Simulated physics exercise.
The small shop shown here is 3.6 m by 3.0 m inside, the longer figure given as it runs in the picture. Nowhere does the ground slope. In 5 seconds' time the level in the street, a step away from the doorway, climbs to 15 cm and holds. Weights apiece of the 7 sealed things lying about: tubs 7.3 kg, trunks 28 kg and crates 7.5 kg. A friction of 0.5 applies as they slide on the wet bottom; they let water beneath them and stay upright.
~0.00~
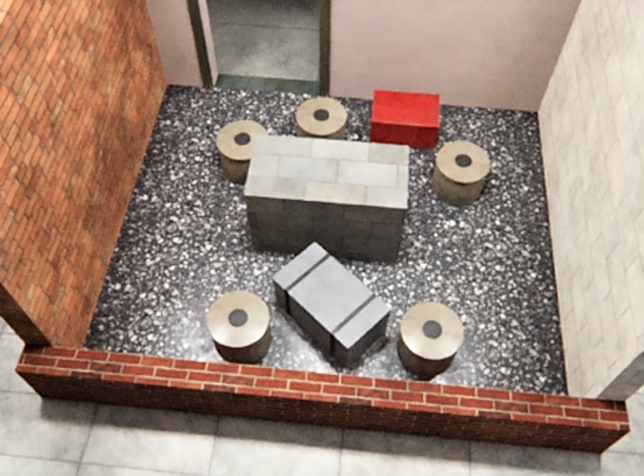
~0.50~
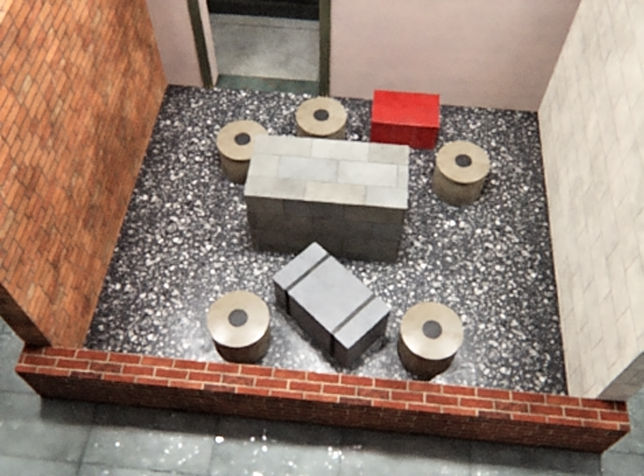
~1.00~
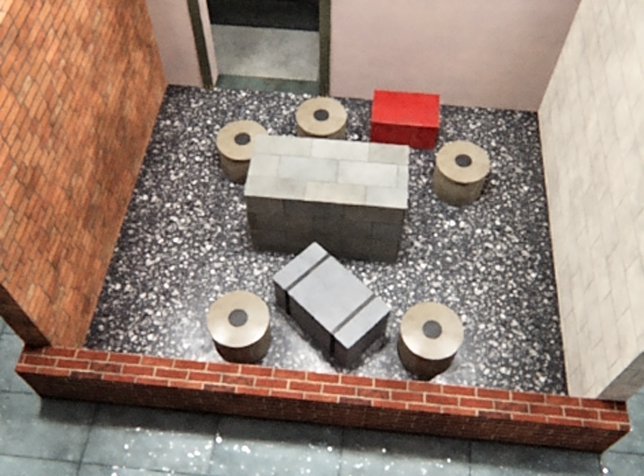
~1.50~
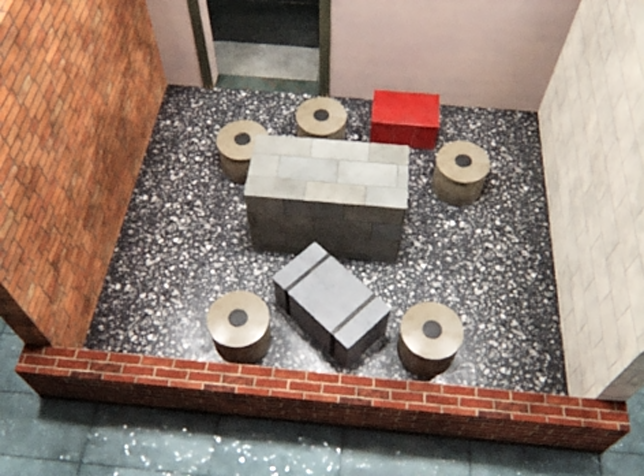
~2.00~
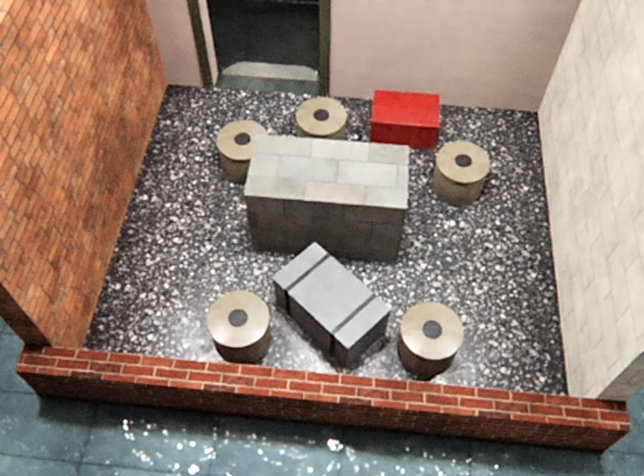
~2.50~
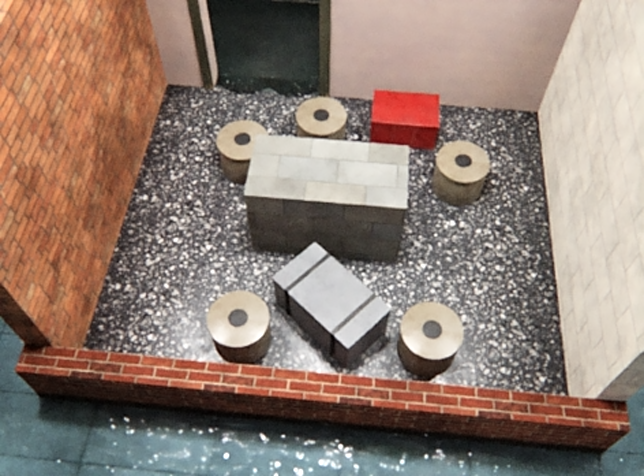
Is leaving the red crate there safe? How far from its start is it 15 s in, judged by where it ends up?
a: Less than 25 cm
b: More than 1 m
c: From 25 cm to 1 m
From 25 cm to 1 m.
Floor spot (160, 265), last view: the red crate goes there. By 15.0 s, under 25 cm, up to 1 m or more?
Here it heads a good way off.
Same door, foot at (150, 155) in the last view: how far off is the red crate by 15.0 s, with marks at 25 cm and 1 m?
In that case the red crate goes a long way.
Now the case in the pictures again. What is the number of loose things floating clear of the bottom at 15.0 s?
Tally: 7 of them.
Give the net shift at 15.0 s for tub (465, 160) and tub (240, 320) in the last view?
In that order: 60 cm, 200 cm.
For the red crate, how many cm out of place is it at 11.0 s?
By that time, close to 20 cm.
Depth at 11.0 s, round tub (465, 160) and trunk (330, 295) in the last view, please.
6 and 7 cm.
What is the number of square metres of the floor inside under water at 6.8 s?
Roughly 6.5 m2 of it is wet.
After 3.5 s the red crate is near (406, 108), 0.0 m from its start, aground; 0 afloat.
After 6.8 s the red crate is near (409, 105), 0.1 m from its start, aground; 0 afloat.
After 11.0 s the red crate is near (414, 95), 0.2 m from its start, afloat; 6 afloat.
After 15.0 s the red crate is near (348, 134), 0.6 m from its start, afloat; 7 afloat.
